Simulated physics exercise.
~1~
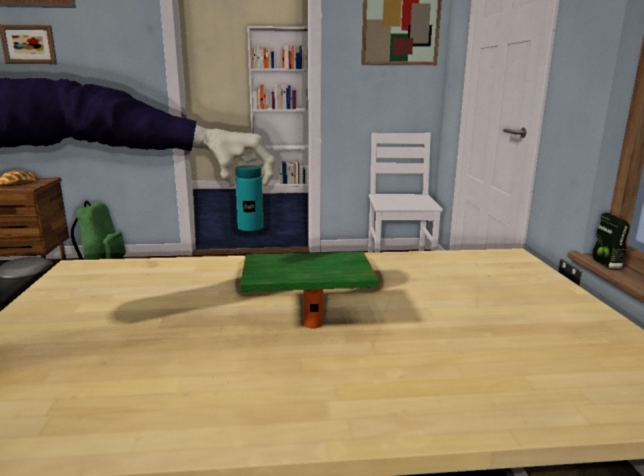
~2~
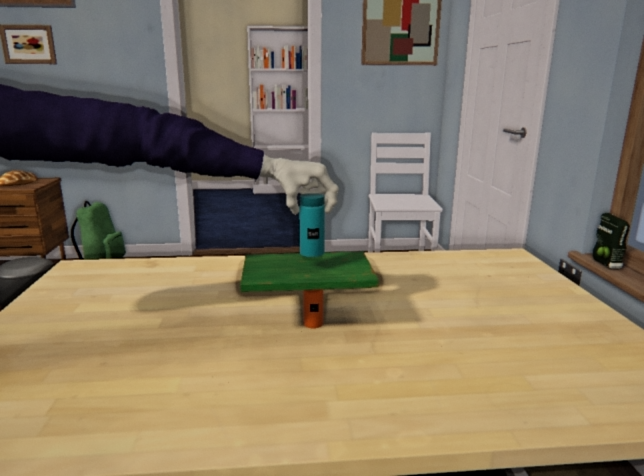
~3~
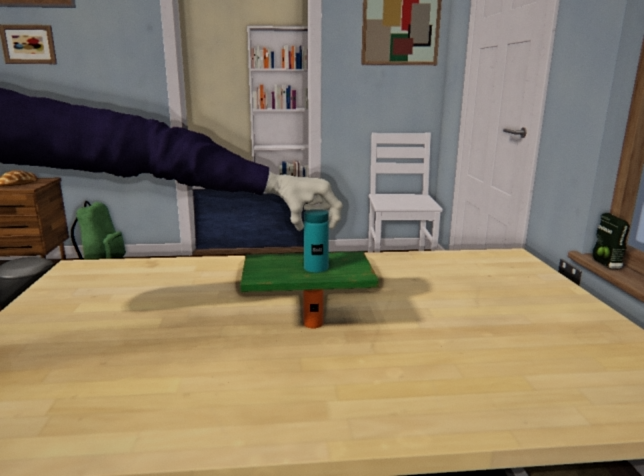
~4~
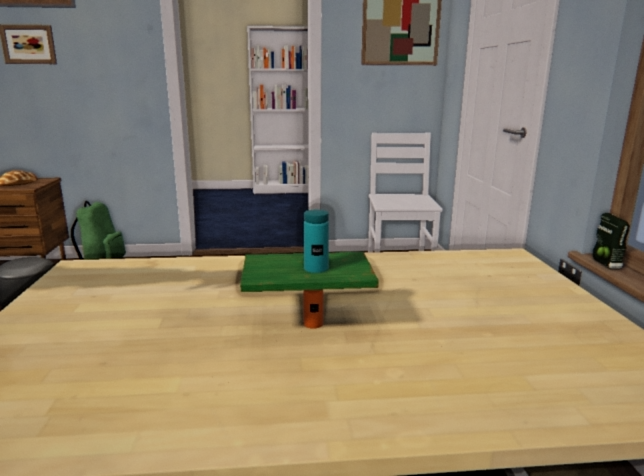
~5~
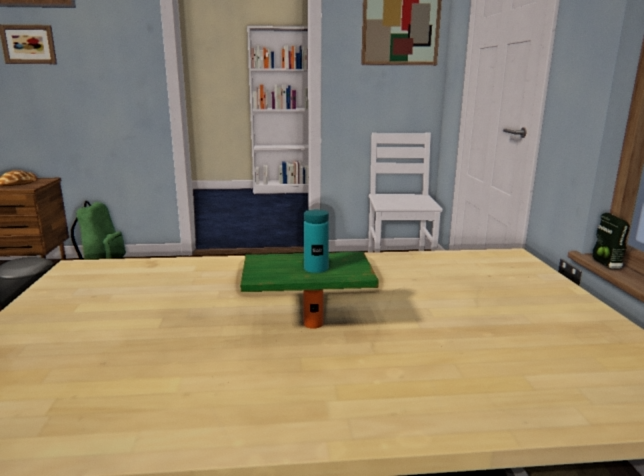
In this clip, a hand carries a turquoise shaker rightward over a table and lowers it upright onto a green board resting on an orange shaker. The hand lets go and leaves the view, and the stack stays balanced with everything in place.
